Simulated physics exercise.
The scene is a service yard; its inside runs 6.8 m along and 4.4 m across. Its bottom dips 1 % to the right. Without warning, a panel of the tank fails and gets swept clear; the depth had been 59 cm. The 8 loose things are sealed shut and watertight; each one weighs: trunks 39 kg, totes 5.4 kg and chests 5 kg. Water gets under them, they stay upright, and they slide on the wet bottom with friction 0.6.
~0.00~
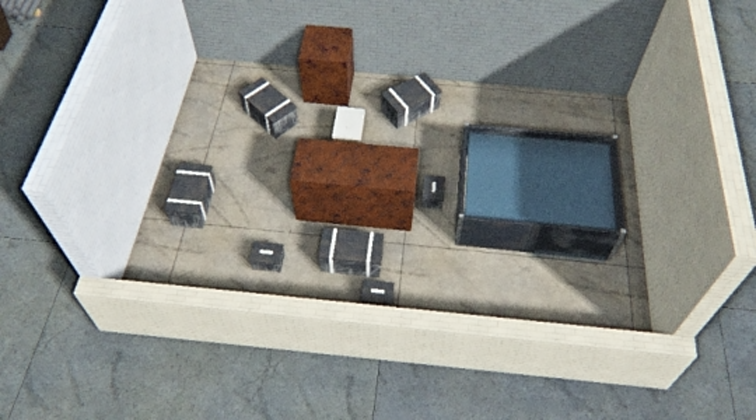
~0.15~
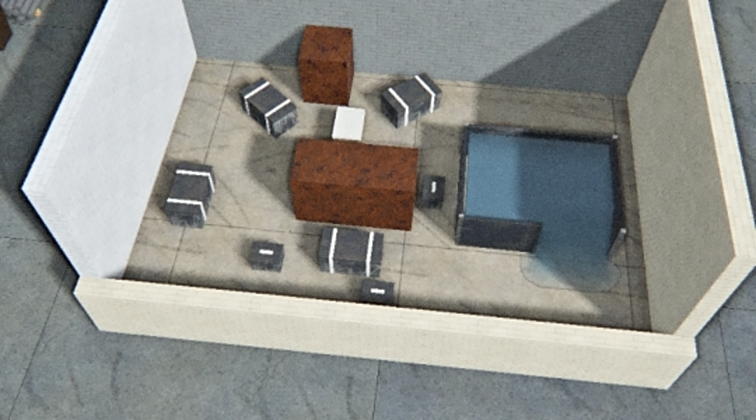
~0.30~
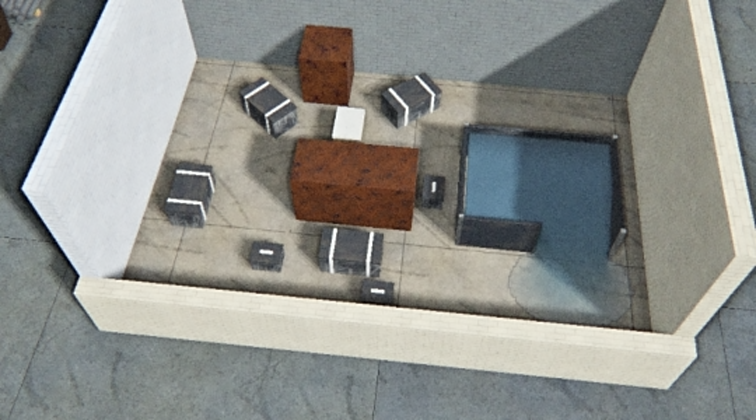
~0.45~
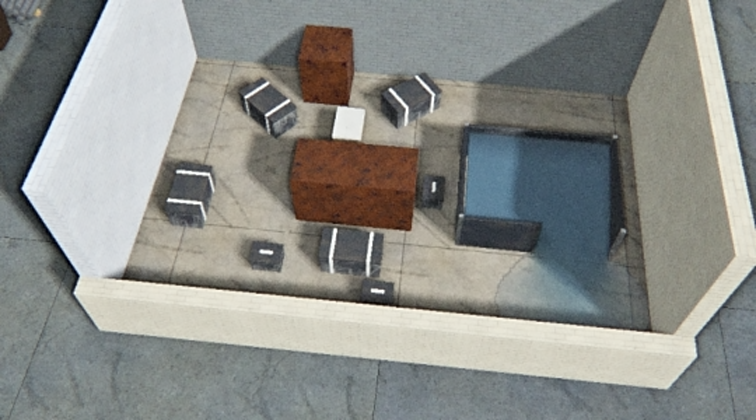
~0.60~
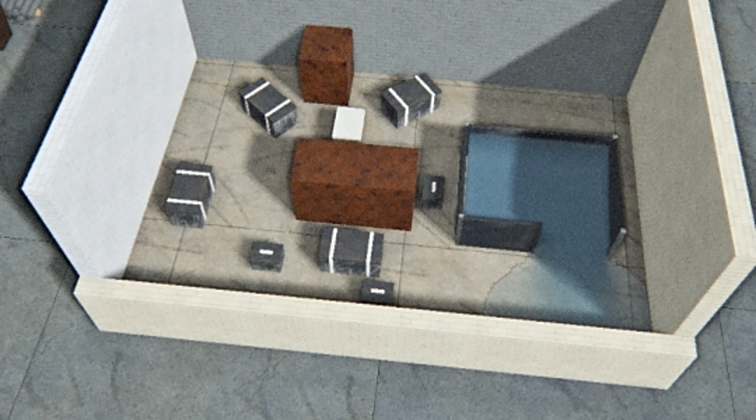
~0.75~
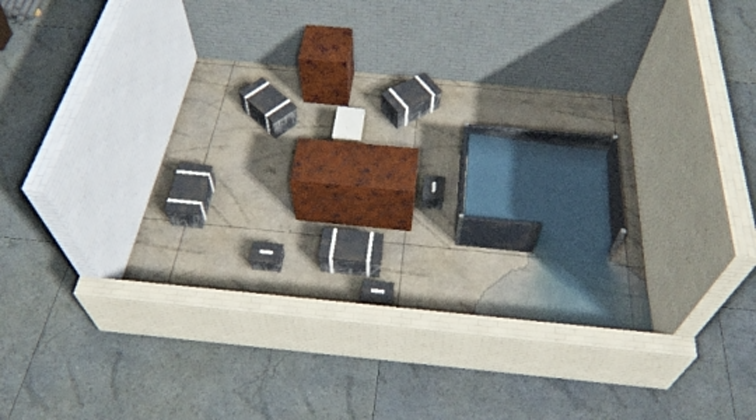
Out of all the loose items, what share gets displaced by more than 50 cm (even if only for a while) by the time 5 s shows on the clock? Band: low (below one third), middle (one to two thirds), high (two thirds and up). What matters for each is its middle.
Middle.
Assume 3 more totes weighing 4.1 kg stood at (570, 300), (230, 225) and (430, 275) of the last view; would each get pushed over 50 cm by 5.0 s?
So it's gets above, then stays below, then gets above.
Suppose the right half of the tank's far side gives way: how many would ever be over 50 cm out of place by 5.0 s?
The answer then is 2.
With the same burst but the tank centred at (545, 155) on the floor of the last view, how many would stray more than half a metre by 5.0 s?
4.
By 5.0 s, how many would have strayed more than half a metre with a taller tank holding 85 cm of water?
It would come to 5 of them.
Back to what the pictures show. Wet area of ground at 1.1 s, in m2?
Close to 5.5 m2, I'd say.
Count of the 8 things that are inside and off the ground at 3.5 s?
I get 1.
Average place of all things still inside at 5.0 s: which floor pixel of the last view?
Mean position approx. (291, 179).
After 1.1 s 0 of 8 are over 50 cm from their spots; 0 afloat.
After 2.2 s 0 of 8 are over 50 cm from their spots; 1 afloat.
After 3.5 s 1 of 8 are over 50 cm from their spots; 1 afloat.
After 5.0 s 4 of 8 are over 50 cm from their spots, and 4 have been at some point; 2 afloat.
